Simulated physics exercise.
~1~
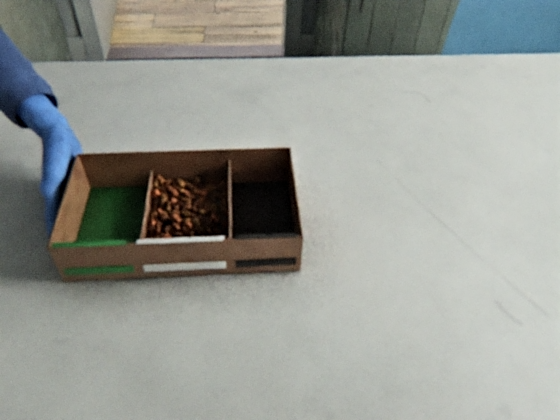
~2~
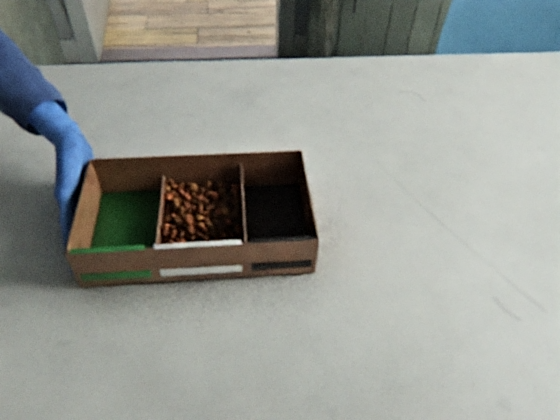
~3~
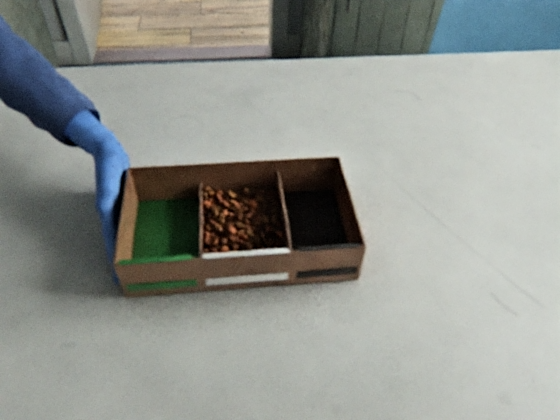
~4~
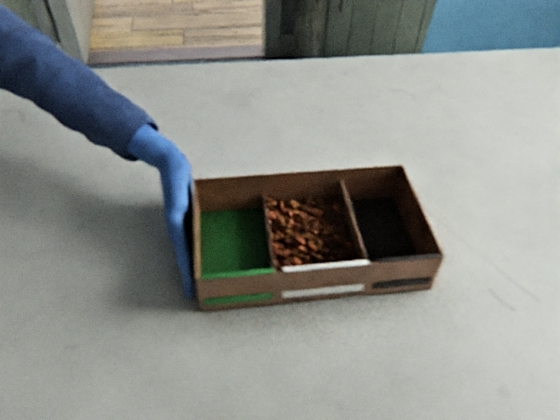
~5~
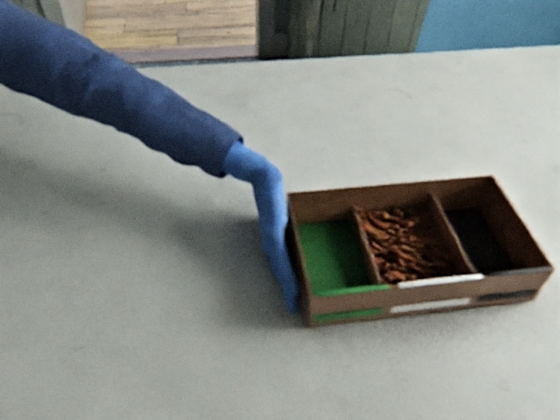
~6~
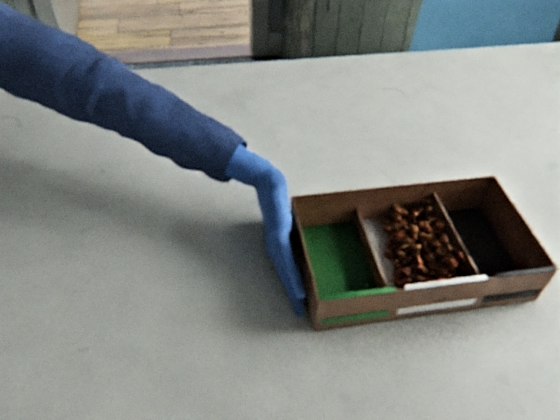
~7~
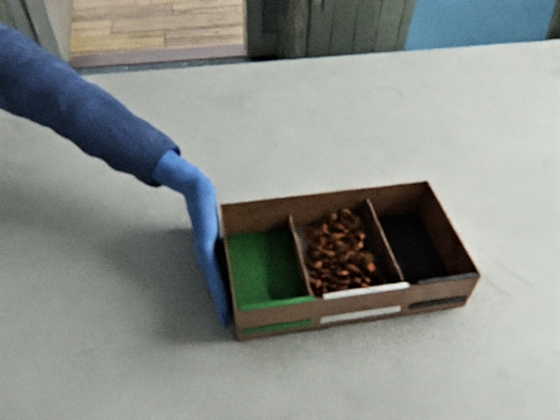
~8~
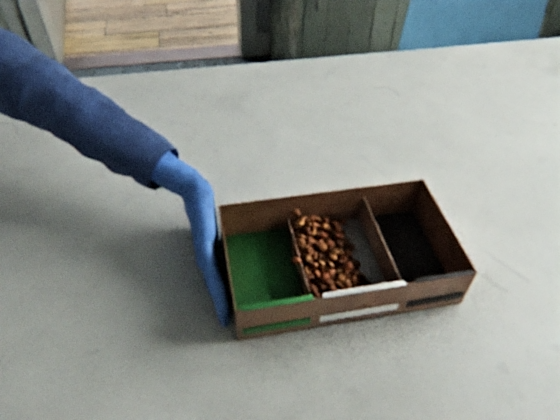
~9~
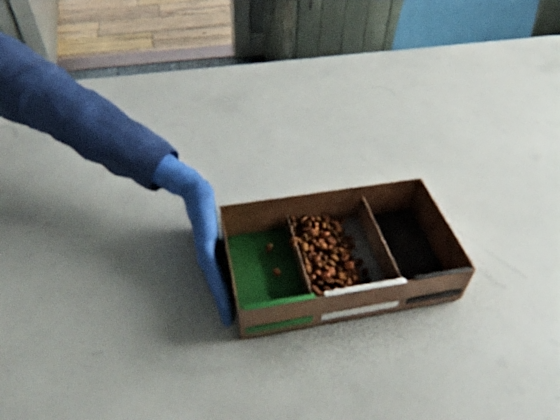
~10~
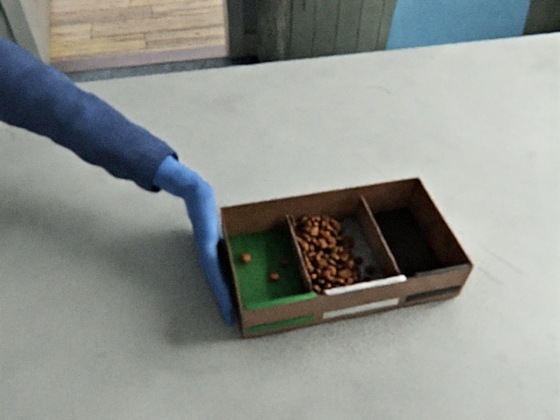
A three-compartment tray, pushed by a blue-gloved hand, slides right across a grey tabletop, then moves partway back left and stops, its brown kibble shifting in the middle section, with a couple of pieces ending up in the green left section.
